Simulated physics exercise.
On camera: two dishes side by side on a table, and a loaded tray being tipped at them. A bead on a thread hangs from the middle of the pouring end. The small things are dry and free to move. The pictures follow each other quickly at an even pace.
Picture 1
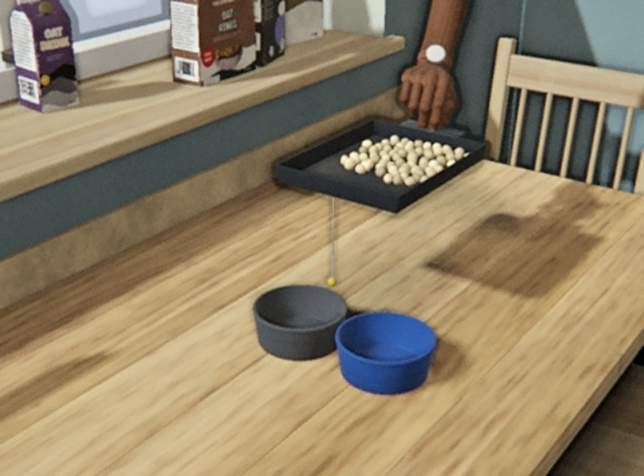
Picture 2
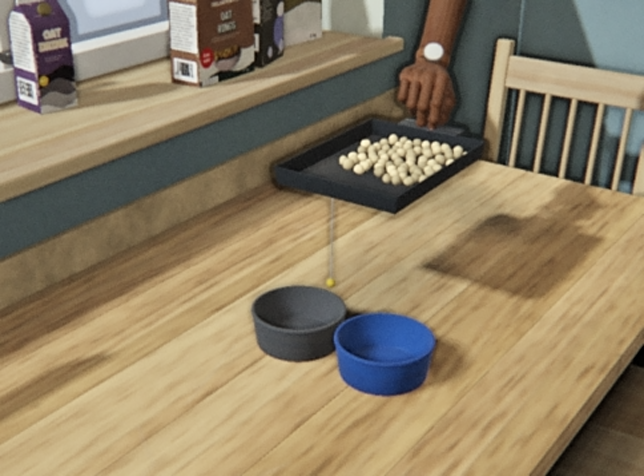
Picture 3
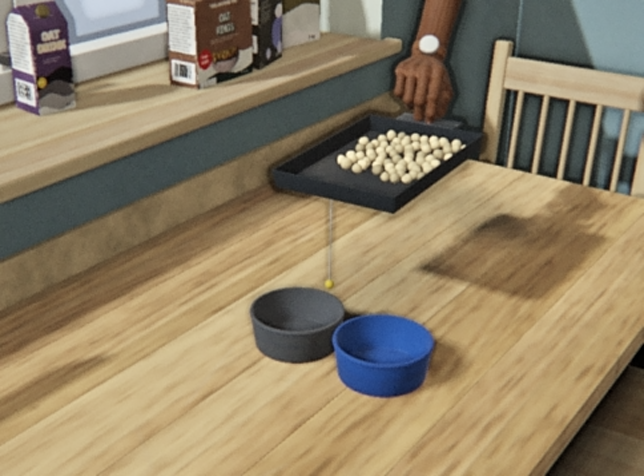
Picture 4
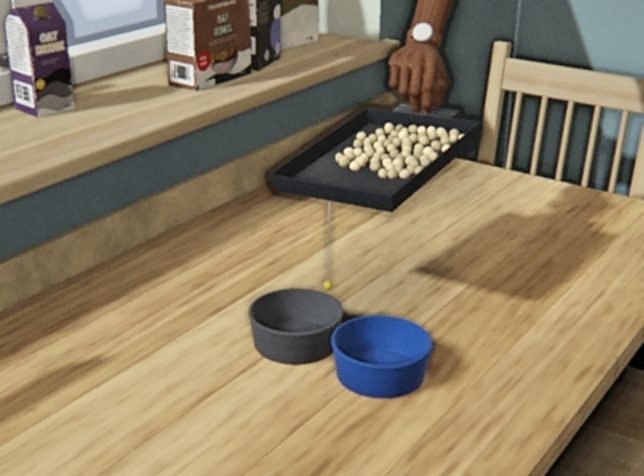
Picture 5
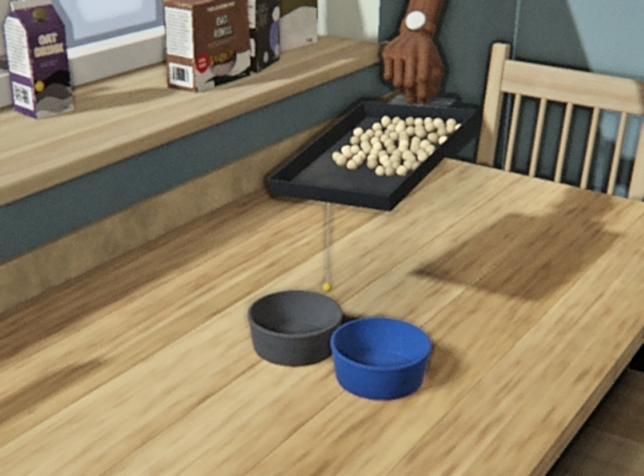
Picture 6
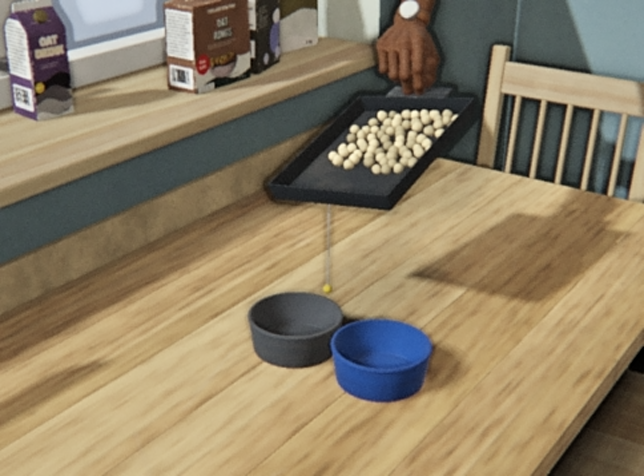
At a wooden kitchen table, a hand held a dark tray of pale, round nuts near a grey dish and a blue one, then gradually tilted it, its near left corner dipping lowest.
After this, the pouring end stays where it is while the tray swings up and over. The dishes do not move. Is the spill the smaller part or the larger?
In the dishes lies under half of it.
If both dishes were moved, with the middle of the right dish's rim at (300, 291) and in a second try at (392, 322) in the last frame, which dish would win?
The first try: The right one. The second: The dish on the left.
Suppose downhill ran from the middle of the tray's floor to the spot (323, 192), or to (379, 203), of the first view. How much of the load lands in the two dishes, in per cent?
About 70 and 60 per cent.
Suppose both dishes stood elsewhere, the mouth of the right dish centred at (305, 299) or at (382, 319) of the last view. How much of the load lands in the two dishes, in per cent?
Near 80 % and 70 %.
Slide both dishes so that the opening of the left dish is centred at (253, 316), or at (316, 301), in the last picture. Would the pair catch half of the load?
At the first place under half, at the second less than half.
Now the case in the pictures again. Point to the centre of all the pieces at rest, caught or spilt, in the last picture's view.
Around (251, 319).
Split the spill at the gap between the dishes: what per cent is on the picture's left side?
It comes to 90 per cent or so.
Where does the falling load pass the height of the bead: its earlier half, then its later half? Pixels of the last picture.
At about (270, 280), then at (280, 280).
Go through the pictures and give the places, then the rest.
The first picture shows corners of the pouring end at (279, 165) and (397, 195), level; middle of the load at (413, 162), macadamia nuts; left dish at (272, 339); right dish at (359, 372); bead on its thread at (333, 282).
The second picture shows corners of the pouring end at (278, 166) and (396, 196), level; middle of the load at (411, 161).
The third picture shows corners of the pouring end at (275, 170) and (393, 196), tipped barely, lowest at the left corner; middle of the load at (409, 157).
The fourth picture shows corners of the pouring end at (273, 174) and (390, 194), tipped a little, lowest at the left corner; middle of the load at (407, 150).
The fifth picture shows corners of the pouring end at (271, 179) and (387, 194), tipped a little, lowest at the left corner; middle of the load at (404, 145).
The sixth picture shows corners of the pouring end at (271, 183) and (386, 194), tipped clearly, lowest at the left corner; middle of the load at (401, 140); left dish at (268, 346); right dish at (355, 379).
Soon, tray tipped steeply; nearly all on the tray; a stray few outside both; a small part in the air.
A while on, tray tipped past a quarter turn; most on the tray; a stray few in the left dish; a small part outside both; a small part in the air.
Towards the end, tray tipped past a quarter turn; about a quarter in the left dish; most outside both.
Finally, tray tipped past a quarter turn; none in the right dish; about a quarter in the left dish; most outside both.
